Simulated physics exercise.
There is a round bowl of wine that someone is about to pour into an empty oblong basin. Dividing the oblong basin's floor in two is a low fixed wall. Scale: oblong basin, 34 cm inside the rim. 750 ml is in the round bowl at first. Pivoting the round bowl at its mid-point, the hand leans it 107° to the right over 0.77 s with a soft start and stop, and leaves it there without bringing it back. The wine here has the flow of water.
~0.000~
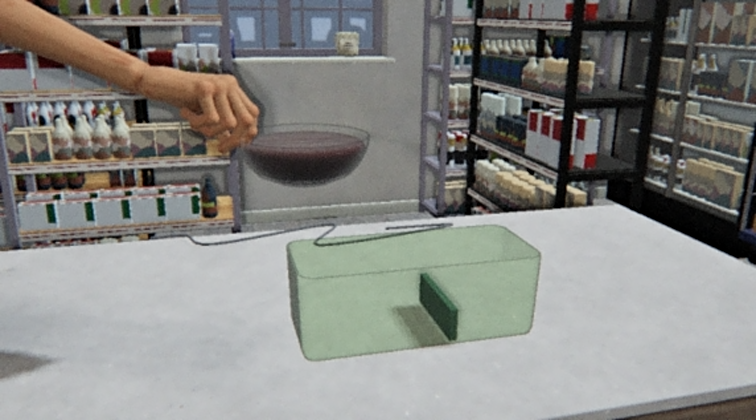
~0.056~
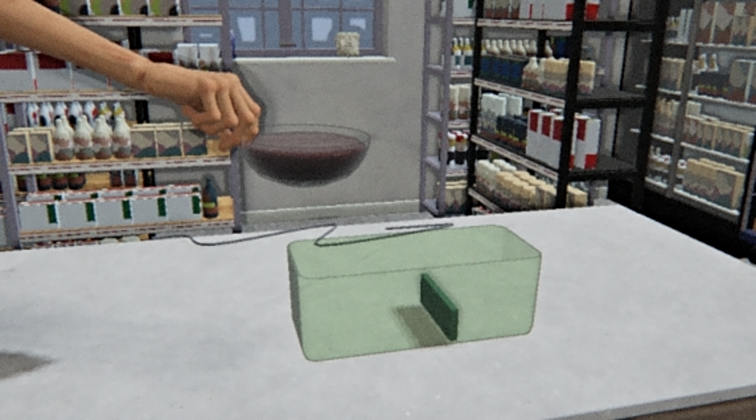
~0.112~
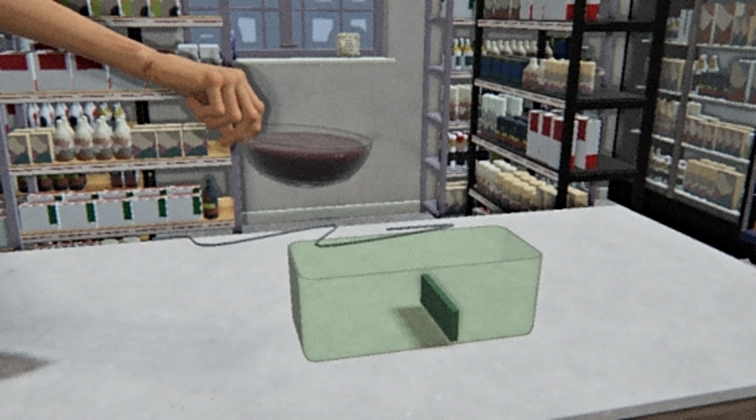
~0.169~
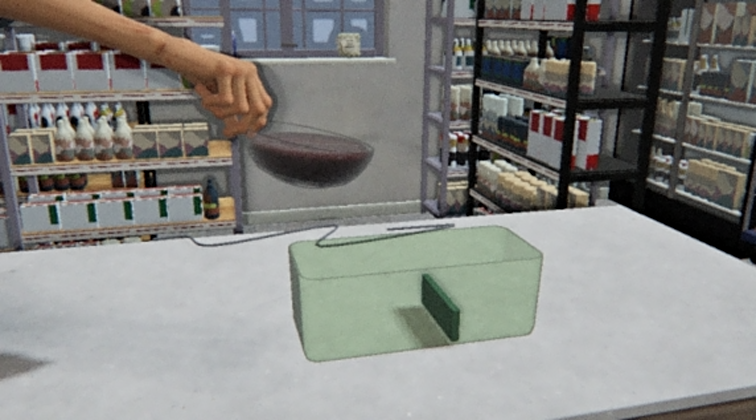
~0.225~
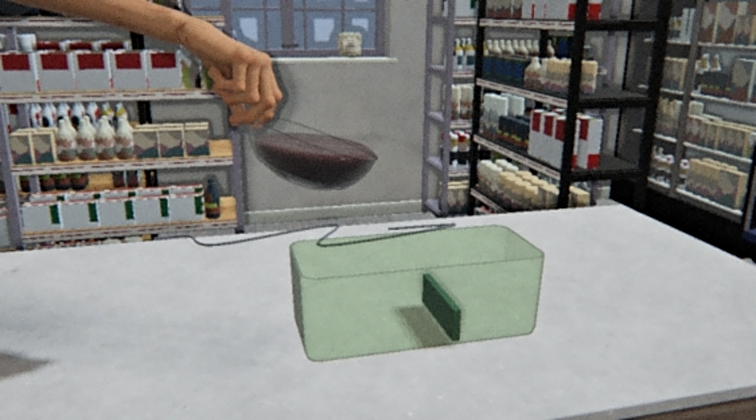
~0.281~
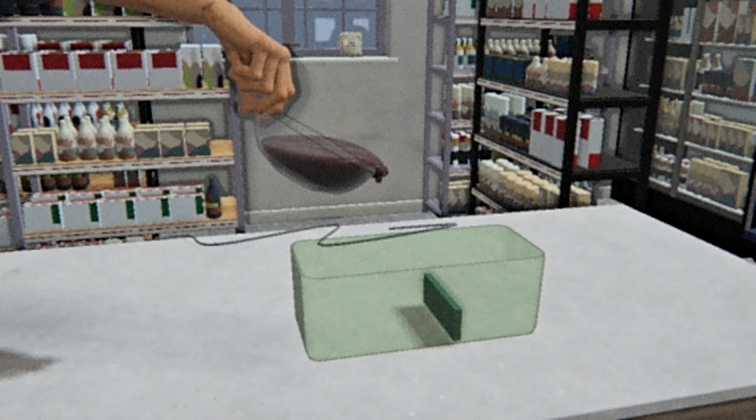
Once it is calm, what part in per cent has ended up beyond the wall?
About 6 per cent ends up there.
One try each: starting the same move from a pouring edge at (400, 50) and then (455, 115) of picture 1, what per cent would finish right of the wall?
I'd expect close to 50 per cent and then close to 75 per cent.
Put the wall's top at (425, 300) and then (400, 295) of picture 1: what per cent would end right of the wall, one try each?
I'd say 20 percent on the first go, 60 percent on the next.
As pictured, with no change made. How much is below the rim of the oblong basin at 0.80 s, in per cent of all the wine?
About 94 per cent.
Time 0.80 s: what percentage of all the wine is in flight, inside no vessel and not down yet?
Roughly 4 per cent.
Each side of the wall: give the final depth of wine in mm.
Left part: About 24 mm; right part: About 2 mm.
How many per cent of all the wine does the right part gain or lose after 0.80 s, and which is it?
The right part's share grows by around 3 per cent.
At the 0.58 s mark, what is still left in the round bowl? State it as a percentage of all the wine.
Roughly 5 percent.
Then, 0.58 s in, the tilt is 91° and 5 per cent is still to pour, 68 is left of the wall and 0 right of it.
Then, 0.80 s in, the tilt is 107° and 0 per cent is still to pour, 91 is left of the wall and 3 right of it.
Then, 1.02 s in, the tilt is 107° and 0 per cent is still to pour, 90 is left of the wall and 6 right of it.
Then, 1.27 s in, the tilt is 107° and 0 per cent is still to pour, 90 is left of the wall and 6 right of it.
Finally, 90 per cent lies left of the wall, 6 right of it and 4 outside.
